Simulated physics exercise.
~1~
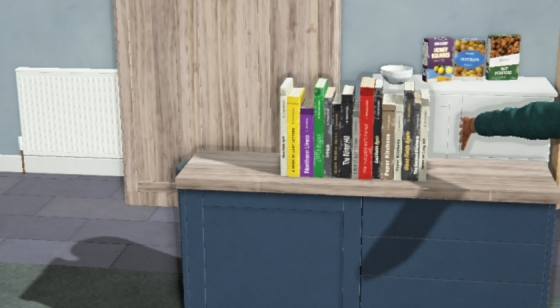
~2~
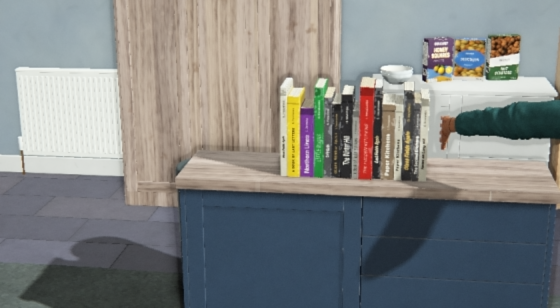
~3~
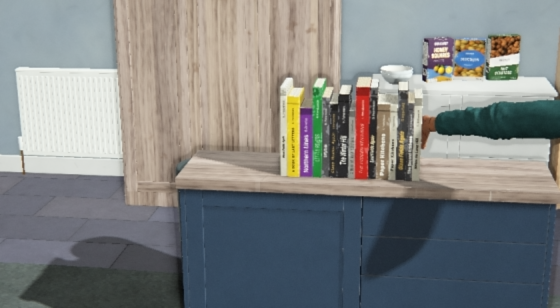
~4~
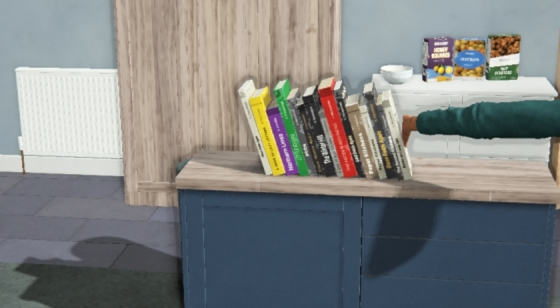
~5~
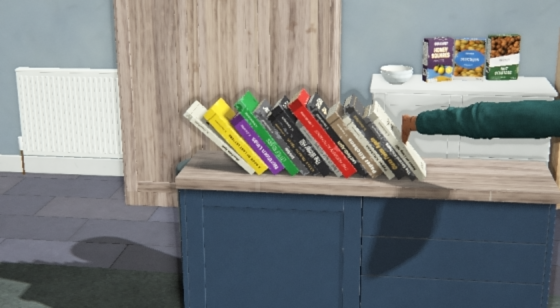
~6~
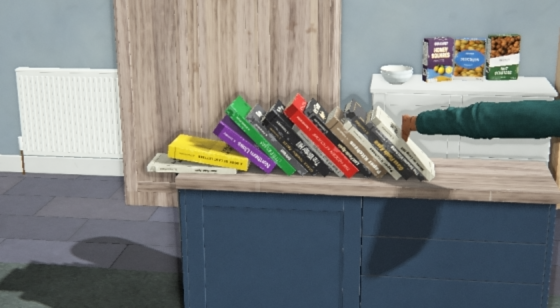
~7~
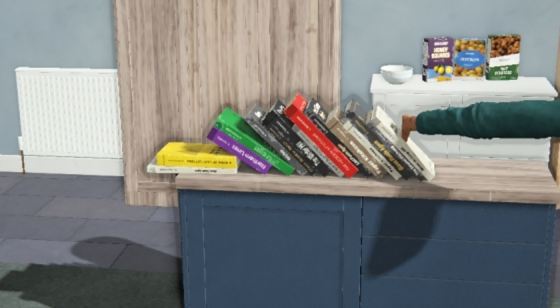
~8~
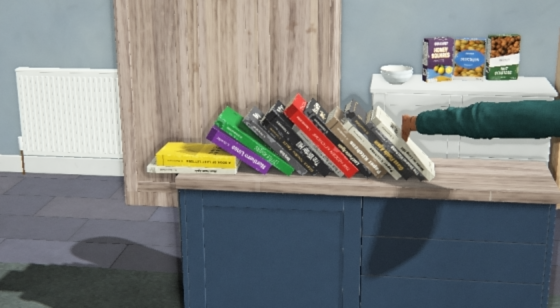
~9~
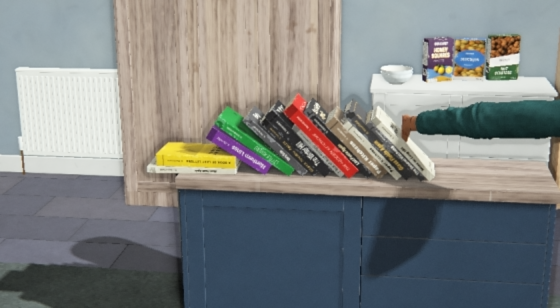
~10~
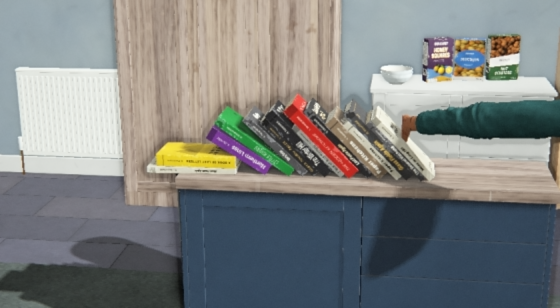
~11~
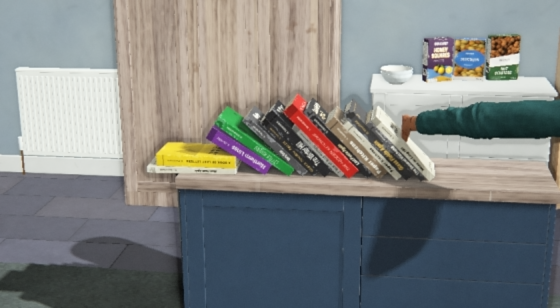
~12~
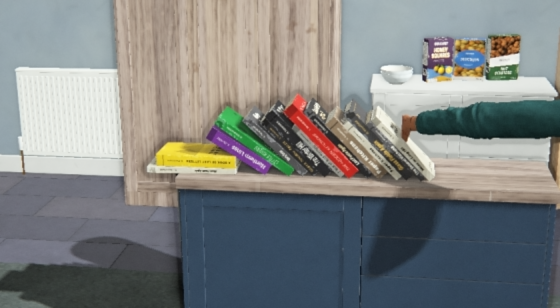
On a wooden-topped blue cabinet, a green-sleeved arm reached in from the right and pushed a row of upright books, which tilted left together until the end white and yellow ones toppled flat, resting over the edge while the others stayed leaning.
